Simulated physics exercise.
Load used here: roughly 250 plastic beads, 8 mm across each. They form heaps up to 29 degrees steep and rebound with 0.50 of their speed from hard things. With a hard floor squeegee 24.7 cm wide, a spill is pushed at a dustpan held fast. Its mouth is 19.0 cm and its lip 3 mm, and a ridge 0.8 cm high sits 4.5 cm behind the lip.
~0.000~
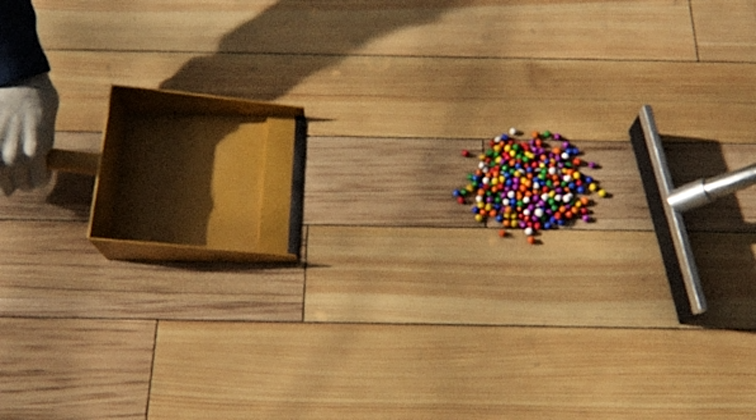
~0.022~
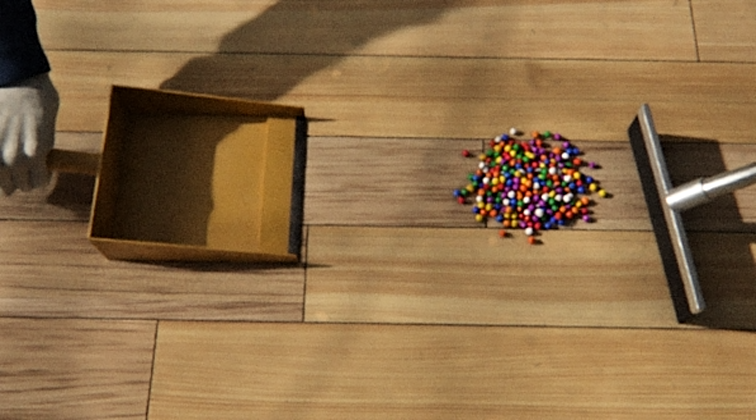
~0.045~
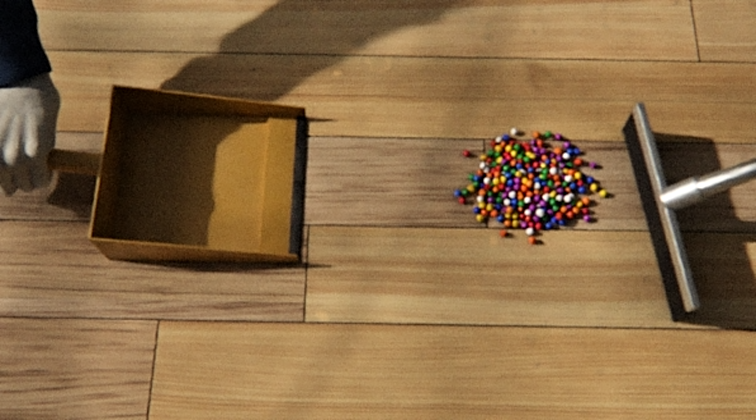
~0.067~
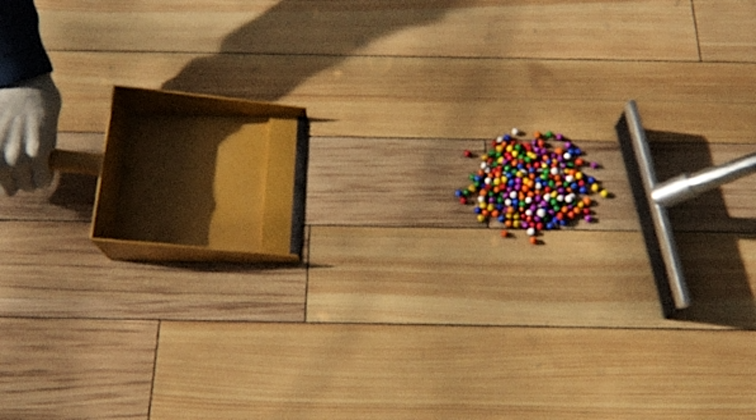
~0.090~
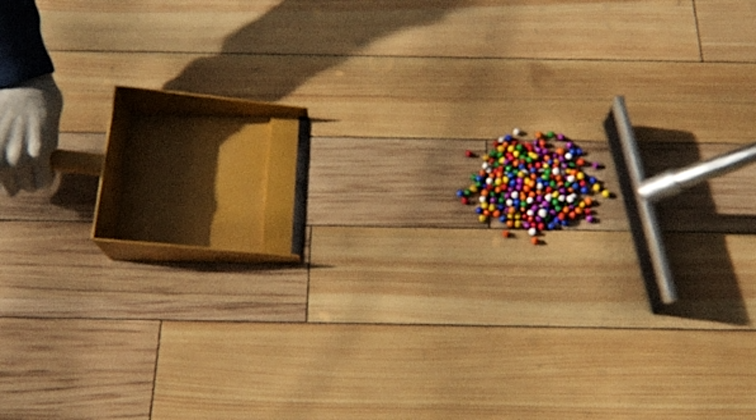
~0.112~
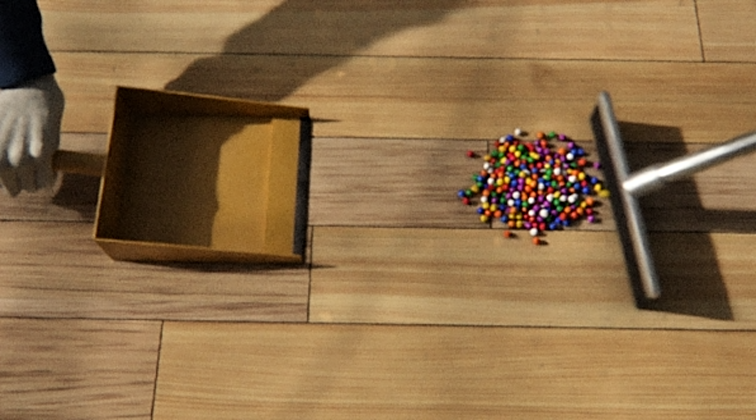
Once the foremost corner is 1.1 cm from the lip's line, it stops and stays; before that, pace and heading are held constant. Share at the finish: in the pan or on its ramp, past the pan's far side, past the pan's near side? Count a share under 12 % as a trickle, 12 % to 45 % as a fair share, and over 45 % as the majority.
At the end, in the pan or on its ramp: A respectable share; past the pan's far side: A respectable share; past the pan's near side: A respectable share.
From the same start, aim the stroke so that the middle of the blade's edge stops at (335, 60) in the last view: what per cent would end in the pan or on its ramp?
Share caught: Approx. 5 %.
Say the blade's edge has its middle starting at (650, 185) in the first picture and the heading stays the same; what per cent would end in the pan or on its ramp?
It would come to about 15 in a hundred.
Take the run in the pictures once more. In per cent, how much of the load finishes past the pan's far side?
Something like 25 percent.
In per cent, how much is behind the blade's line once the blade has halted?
I'd say close to 0 per cent.
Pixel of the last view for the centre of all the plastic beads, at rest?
Est. centre at rest: (301, 163) px.
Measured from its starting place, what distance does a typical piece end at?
Roughly 30 cm.
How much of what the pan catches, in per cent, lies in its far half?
About 80 %.
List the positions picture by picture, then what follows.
The first picture shows blade from (699, 309) to (644, 112), moved 0.0 cm, 0 of the pieces shifted so far; middle of the pieces at (530, 186); pan at (193, 185).
The second picture shows blade from (697, 308) to (643, 112), moved 0.2 cm, 0 of the pieces shifted so far; middle of the pieces at (530, 186).
The third picture shows blade from (691, 306) to (638, 110), moved 0.9 cm, 0 of the pieces shifted so far; middle of the pieces at (531, 186).
The fourth picture shows blade from (682, 303) to (630, 108), moved 2.0 cm, 0 of the pieces shifted so far; middle of the pieces at (532, 186).
The fifth picture shows blade from (669, 298) to (618, 104), moved 3.7 cm, 0 of the pieces shifted so far; middle of the pieces at (533, 186).
The sixth picture shows blade from (653, 293) to (603, 99), moved 5.6 cm, 0 of the pieces shifted so far; middle of the pieces at (535, 186); pan at (198, 186). The blade's pace is about 0.91 m/s, heading 18 degrees away from the viewer's side.
Then, at 0.31 s, middle of the blade 20 cm from the lip; 0 % over the lip, far side 10 %, near side 5 %.
After 0.44 s, middle of the blade 8 cm from the lip; 0 % over the lip, far side 20 %, near side 10 %.
After 0.70 s, middle of the blade 3 cm from the lip; 25 % over the lip, far side 25 %, near side 15 %.
In the end, at 1.8 s, pan 25 %, far side 25 %, near side 15 %, in front of the lip or behind the blade 35 %.
